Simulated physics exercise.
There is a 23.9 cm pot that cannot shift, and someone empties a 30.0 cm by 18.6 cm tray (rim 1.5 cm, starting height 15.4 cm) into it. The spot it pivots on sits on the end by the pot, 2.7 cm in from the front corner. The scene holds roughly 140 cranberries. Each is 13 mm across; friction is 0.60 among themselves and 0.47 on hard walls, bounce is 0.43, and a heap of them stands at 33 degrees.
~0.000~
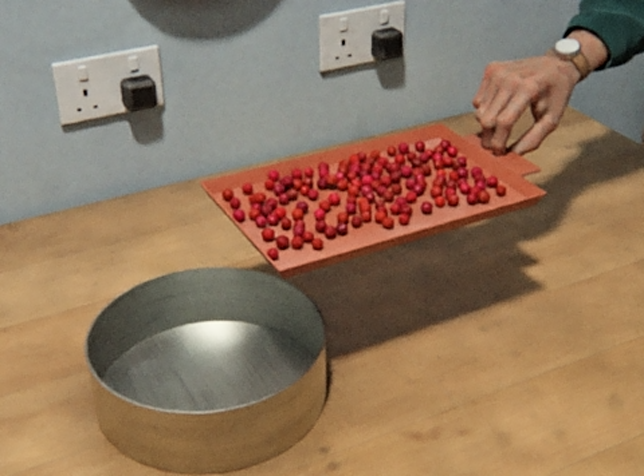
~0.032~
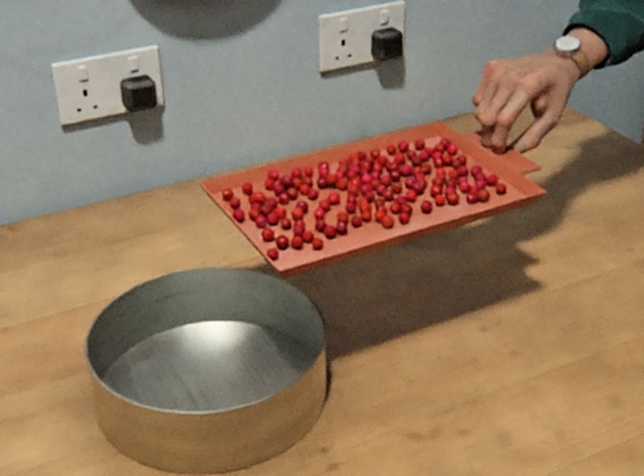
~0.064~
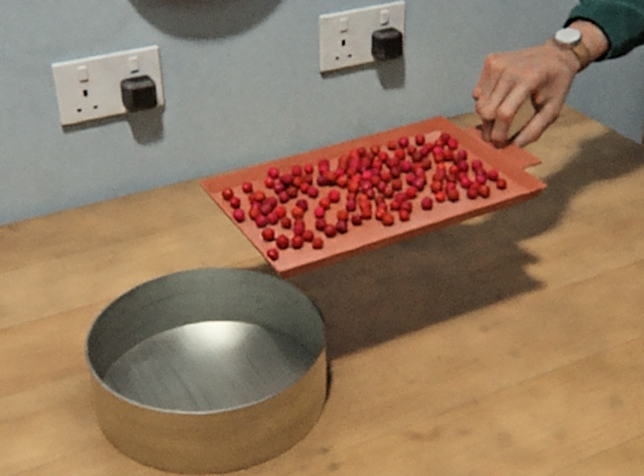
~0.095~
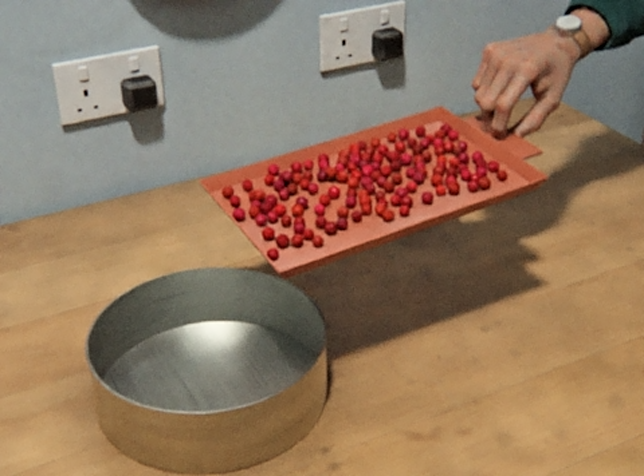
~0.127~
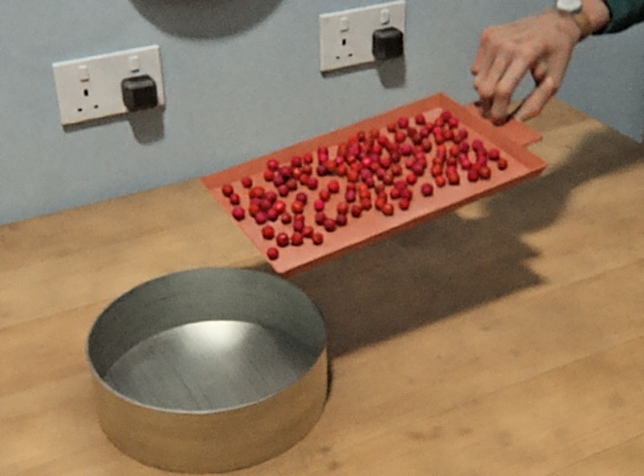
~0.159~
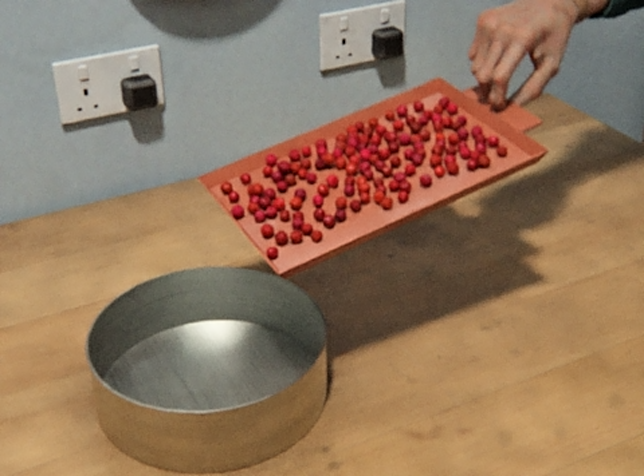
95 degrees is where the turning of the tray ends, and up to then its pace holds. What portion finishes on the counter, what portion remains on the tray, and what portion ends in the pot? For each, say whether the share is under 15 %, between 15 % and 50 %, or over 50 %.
Counter: Under 15 %; tray: Under 15 %; pot: Over 50 %.
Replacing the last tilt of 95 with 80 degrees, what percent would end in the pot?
It would land at about 100 percent.
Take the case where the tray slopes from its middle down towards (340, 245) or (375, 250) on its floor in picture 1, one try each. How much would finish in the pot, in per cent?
The share comes to roughly 80 in a hundred, then roughly 40 in a hundred.
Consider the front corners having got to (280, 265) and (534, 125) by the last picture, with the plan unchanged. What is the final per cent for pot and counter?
You'd end with pot at 80 and counter at 15.
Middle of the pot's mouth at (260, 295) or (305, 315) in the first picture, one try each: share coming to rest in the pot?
Estimates: 75 % and 60 %, in that order.
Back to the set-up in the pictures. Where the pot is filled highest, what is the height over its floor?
I'd put it at close to 2.5 centimetres.
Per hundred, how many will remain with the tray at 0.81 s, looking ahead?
About 35% of the load.
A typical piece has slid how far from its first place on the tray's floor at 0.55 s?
Displacement on the tray: Roughly 10 cm.
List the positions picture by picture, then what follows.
In the first picture, tray tilt 0 degrees, front corners at (283, 265) and (537, 191); middle of the pieces at (367, 191); pot at (207, 332).
In the second picture, tray tilt 0 degrees, front corners at (283, 265) and (537, 190); middle of the pieces at (367, 190).
In the third picture, tray tilt 2 degrees, front corners at (283, 265) and (537, 184); middle of the pieces at (367, 187).
In the fourth picture, tray tilt 4 degrees, front corners at (283, 266) and (538, 176), lowest corner left front; middle of the pieces at (367, 183).
In the fifth picture, tray tilt 7 degrees, front corners at (283, 266) and (539, 163), lowest corner left front; middle of the pieces at (366, 175).
In the sixth picture, tray tilt 10 degrees, front corners at (282, 266) and (538, 149), lowest corner left front; middle of the pieces at (365, 168); pot at (207, 331). Its pace works out near 105 degrees a second.
After 0.55 s, tilt 51 degrees; the tray holds 100 %, the pot 0 %.
After 0.81 s, tilt 78 degrees; the tray holds 35 %, the pot 35 %.
After 1.18 s, tilt 95 degrees; the tray holds 0 %, the pot 100 %.
By 1.6 s all is still; counter 0 %, tray 0 %, pot 100 %.
